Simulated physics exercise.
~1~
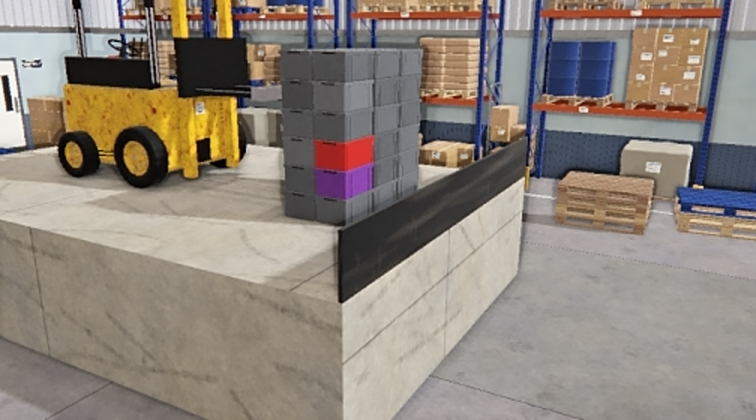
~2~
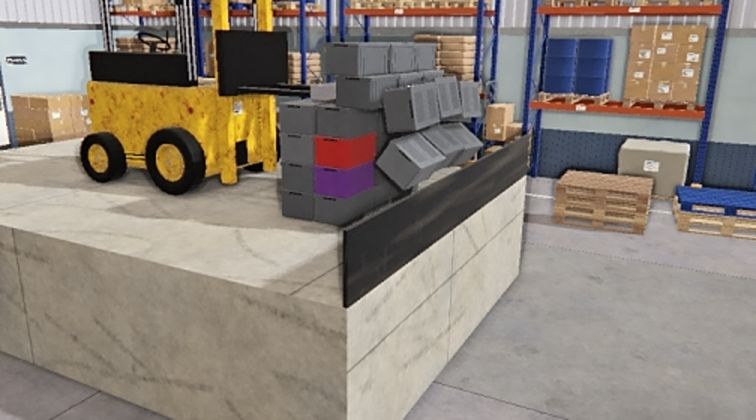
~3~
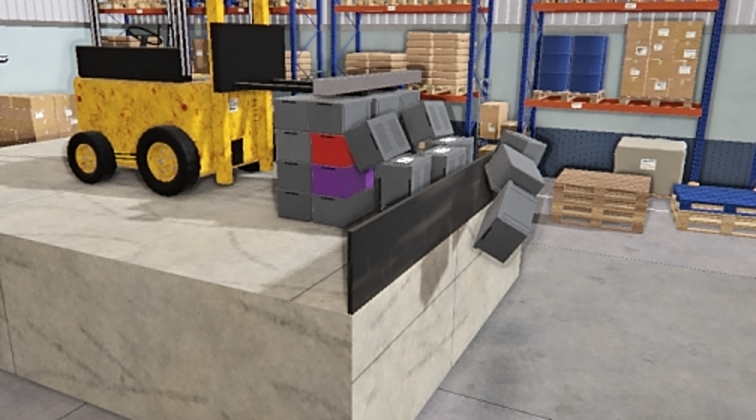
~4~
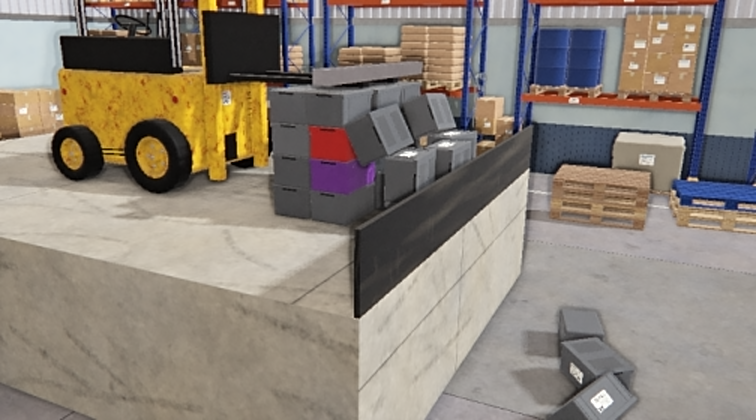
Yellow lift truck driving a beam into stacked grey totes, toppling several against a low board and three onto the floor below.
